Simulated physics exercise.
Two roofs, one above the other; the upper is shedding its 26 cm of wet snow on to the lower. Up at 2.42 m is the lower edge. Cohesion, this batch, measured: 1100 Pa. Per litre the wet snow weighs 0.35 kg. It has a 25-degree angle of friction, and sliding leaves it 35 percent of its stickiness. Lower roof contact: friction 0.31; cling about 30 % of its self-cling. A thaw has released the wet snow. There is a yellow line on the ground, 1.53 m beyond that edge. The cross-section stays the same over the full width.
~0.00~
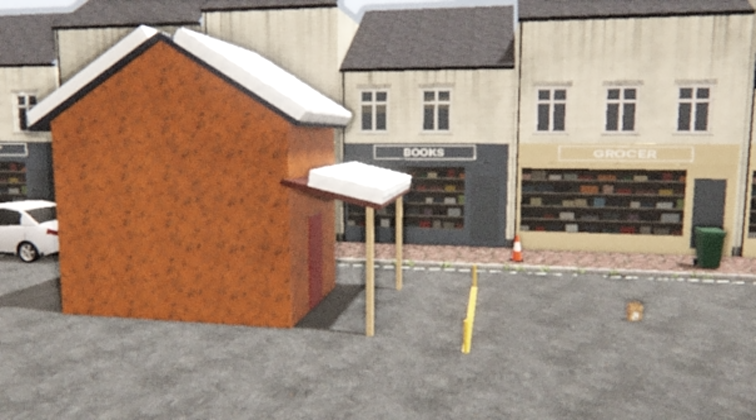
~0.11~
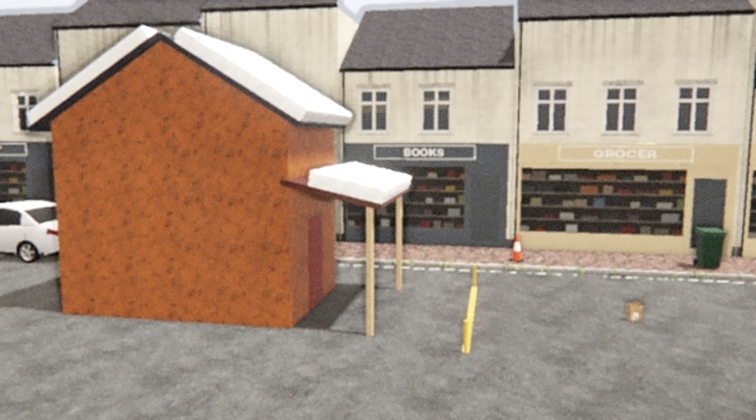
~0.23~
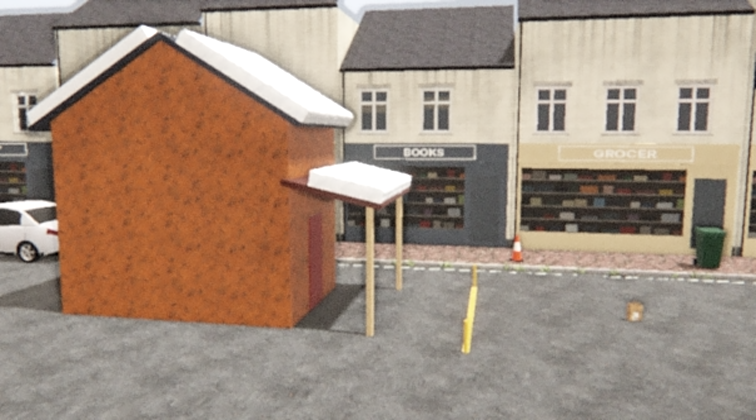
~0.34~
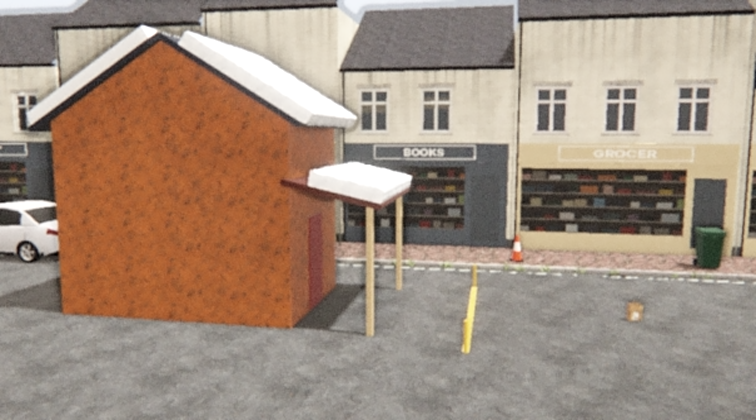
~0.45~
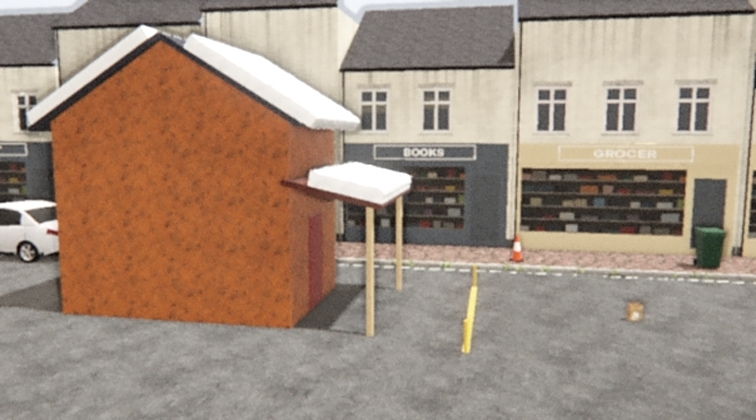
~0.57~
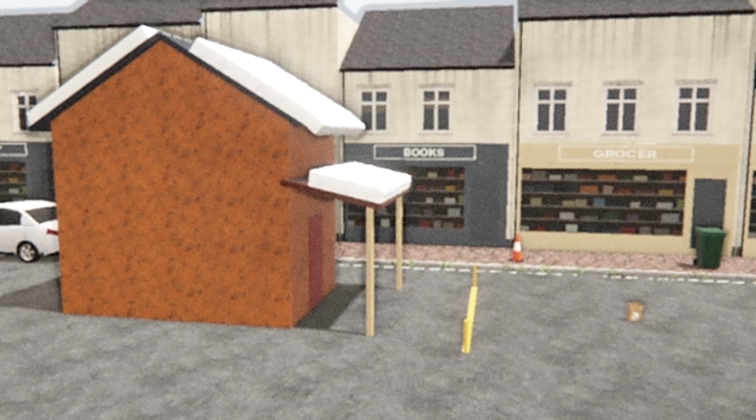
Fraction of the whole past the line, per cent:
31 out of 100.
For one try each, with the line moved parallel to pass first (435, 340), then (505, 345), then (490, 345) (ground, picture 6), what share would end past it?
Respectively about 50 in a hundred, 14 in a hundred and 20 in a hundred.
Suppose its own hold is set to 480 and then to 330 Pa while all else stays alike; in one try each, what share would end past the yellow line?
In turn about 50 %, 50 %.
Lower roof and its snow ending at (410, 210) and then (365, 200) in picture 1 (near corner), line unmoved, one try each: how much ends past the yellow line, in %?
I'd expect around 25 percent the first time and around 30 percent the second.
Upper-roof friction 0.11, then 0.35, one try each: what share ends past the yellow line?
40 %, then 16 %.
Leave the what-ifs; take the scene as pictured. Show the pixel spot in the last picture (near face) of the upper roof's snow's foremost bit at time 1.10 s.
Roughly at the pixel (361, 176).
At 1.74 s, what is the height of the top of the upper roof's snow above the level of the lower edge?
About 1.0 m.
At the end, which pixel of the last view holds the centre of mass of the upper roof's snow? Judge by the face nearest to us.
Near pixel (453, 308).
By 1.10 s, none is below the lower edge and 0 % is past the line.
By 1.74 s, 8 % is below the lower edge and 0 % is past the line.
By 2.37 s, 58 % is below the lower edge and 23 % is past the line.
By 3.00 s, 68 % is below the lower edge and 31 % is past the line.
By 4.40 s, at the end, 69 % is below the lower edge and 31 % is past the line.
